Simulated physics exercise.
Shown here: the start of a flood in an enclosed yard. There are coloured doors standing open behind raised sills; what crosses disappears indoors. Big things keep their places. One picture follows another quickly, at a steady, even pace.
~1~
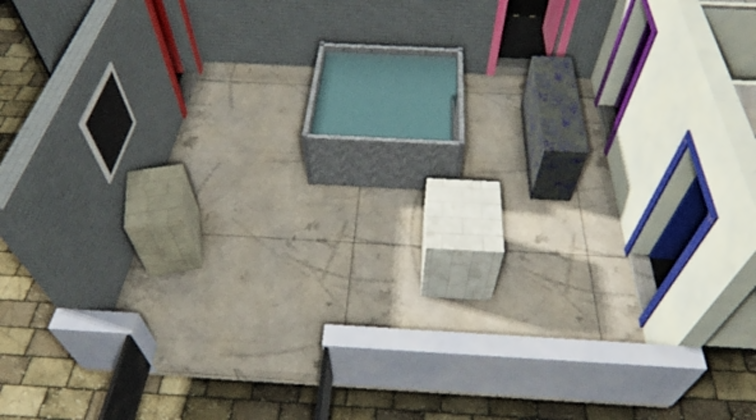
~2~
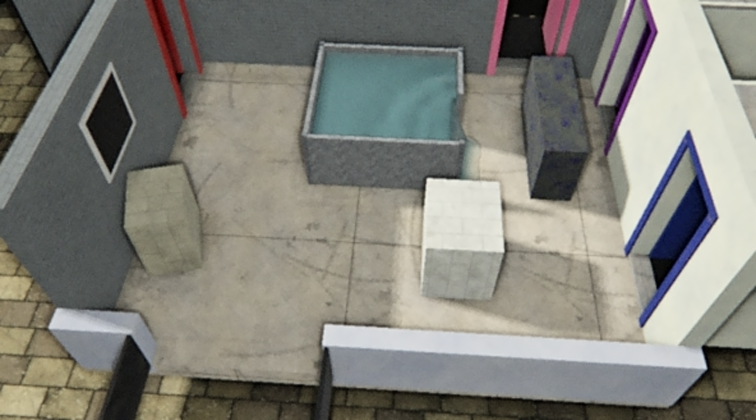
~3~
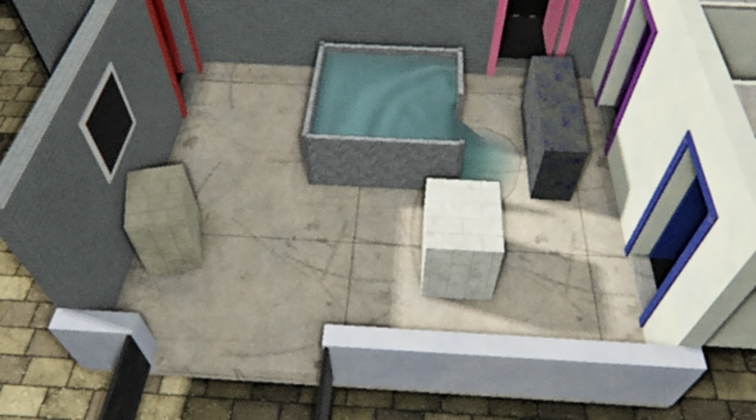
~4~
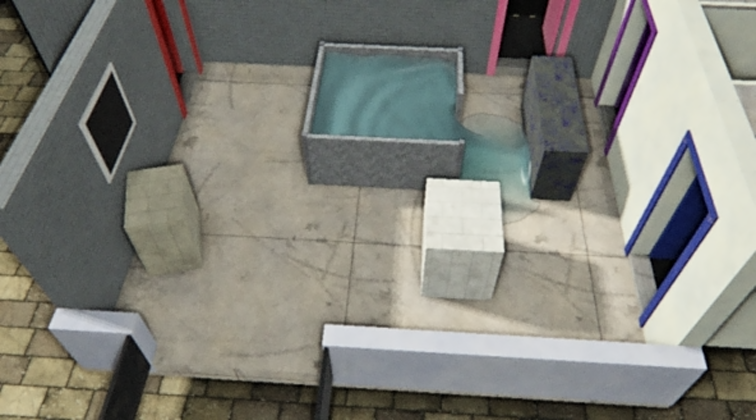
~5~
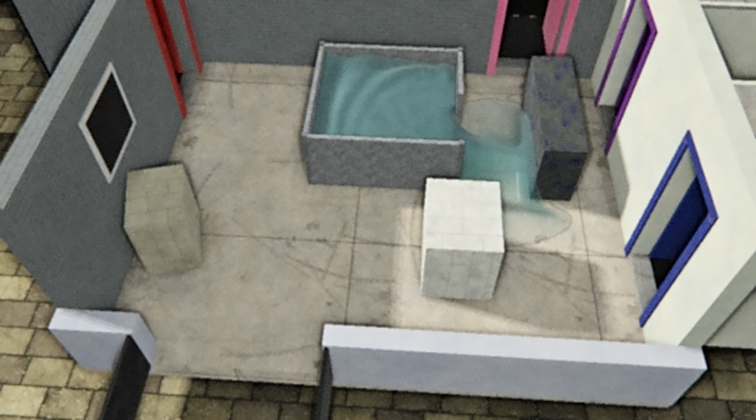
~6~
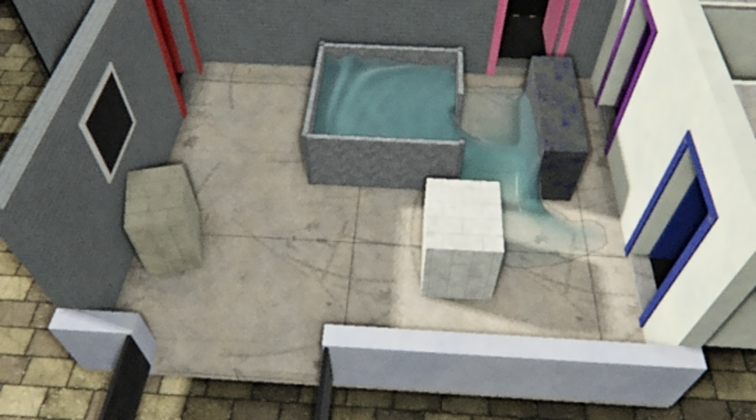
In the video, water in a raised grey tank begins pouring through a gap in its right side, spreads across the yard floor to the dark block, then runs forward past the white block toward the blue-framed doorway.
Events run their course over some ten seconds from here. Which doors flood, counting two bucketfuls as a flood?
The pink door gets overwhelmed honestly, the blue door gets overwhelmed honestly, the purple door gets overwhelmed honestly, the red door gets overwhelmed honestly.
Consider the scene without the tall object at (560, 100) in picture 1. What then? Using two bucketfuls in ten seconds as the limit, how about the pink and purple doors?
After that, the pink one does not pass it while the purple one goes past it.
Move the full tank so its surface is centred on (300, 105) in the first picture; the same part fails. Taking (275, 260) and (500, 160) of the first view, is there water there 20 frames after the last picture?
Unflooded and submerged.
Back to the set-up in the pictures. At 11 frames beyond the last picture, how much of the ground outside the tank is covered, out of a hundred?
Estimated share: About 40 %.
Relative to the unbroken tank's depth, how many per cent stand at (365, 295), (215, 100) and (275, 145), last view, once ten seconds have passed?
Approx. values, in order: 4 %, 8 %, 8 %.
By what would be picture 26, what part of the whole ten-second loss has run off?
My reading is near 40 per cent.
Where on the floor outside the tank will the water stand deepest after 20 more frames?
Check roughly (522, 166).
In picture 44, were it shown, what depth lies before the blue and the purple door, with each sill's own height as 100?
About 180 %, then 200 %.
A moment on, water covers 30 % of the floor; the pink door under two buckets in, the blue door under two buckets in, the purple door not reached, the red door not reached.
Next, water covers 40 % of the floor; the pink door far over two buckets in, the blue door over two buckets in, the purple door wet at the sill, nothing in, the red door not reached.
Then, water covers 60 % of the floor; the pink door far over two buckets in, the blue door far over two buckets in, the purple door wet at the sill, nothing in, the red door under two buckets in.
Later, water covers 90 % of the floor; the pink door far over two buckets in, the blue door far over two buckets in, the purple door under two buckets in, the red door over two buckets in.
In the end, water covers 95 % of the floor; the pink door far over two buckets in, the blue door far over two buckets in, the purple door over two buckets in, the red door far over two buckets in.
